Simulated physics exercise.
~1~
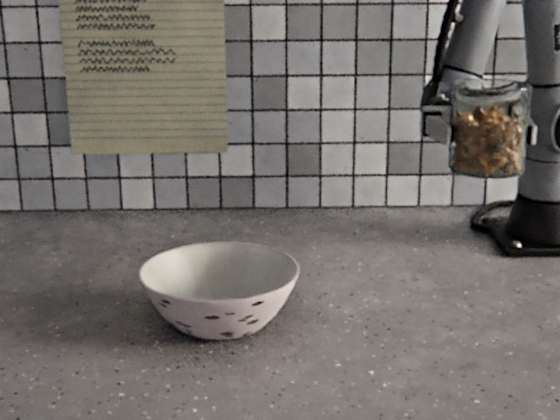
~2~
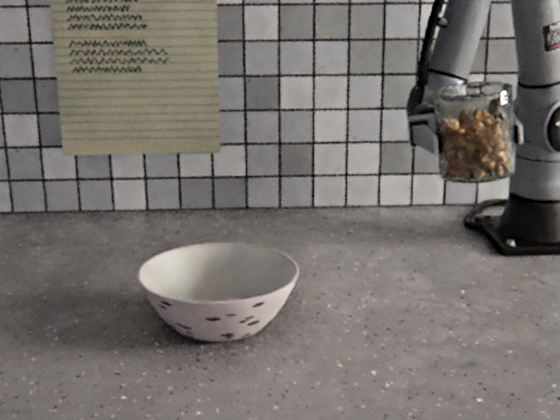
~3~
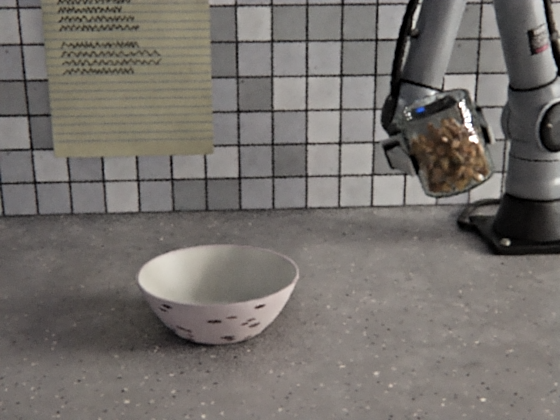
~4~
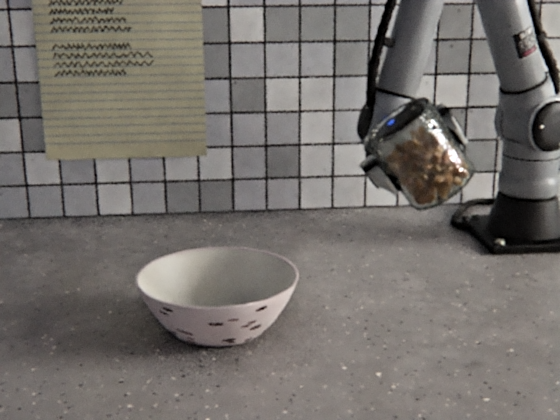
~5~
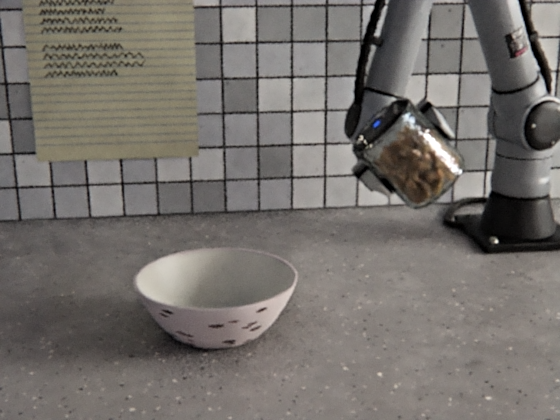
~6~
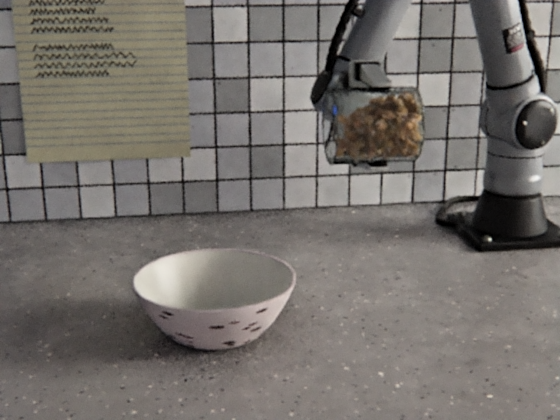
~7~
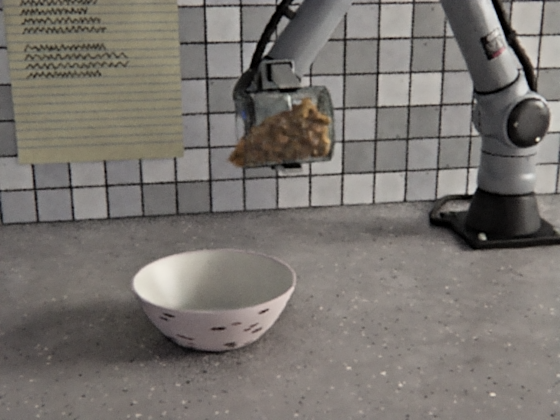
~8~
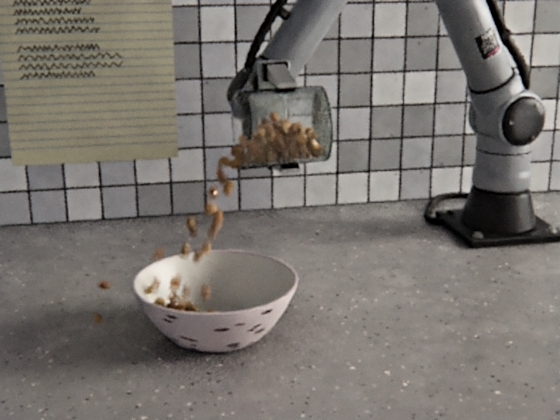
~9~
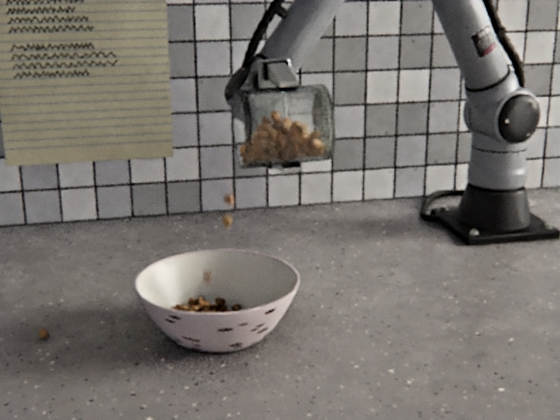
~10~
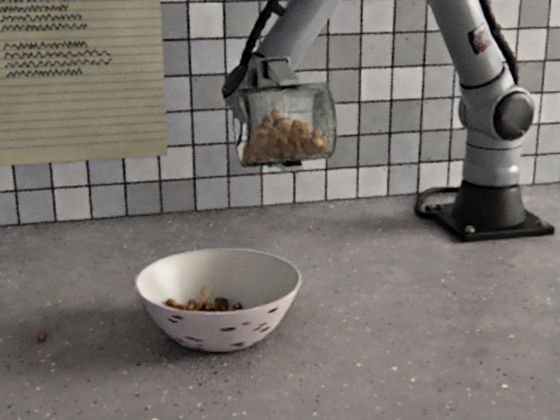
On a speckled grey counter against a grey and white tiled wall, seen from the front and slightly above, a pale pinkish bowl with dark flecks sits left of centre. A lined yellowish sheet with scribbled writing hangs at upper left, and a grey robot arm at right holds a clear cup of brown dried beans. The arm carries the cup leftward, tipping it gradually onto its side. Beans spill in a stream into the bowl, a few scattering beyond its left side. The flow thins and stops, leaving many beans in the cup, a pile in the bowl and one visible on the counter.
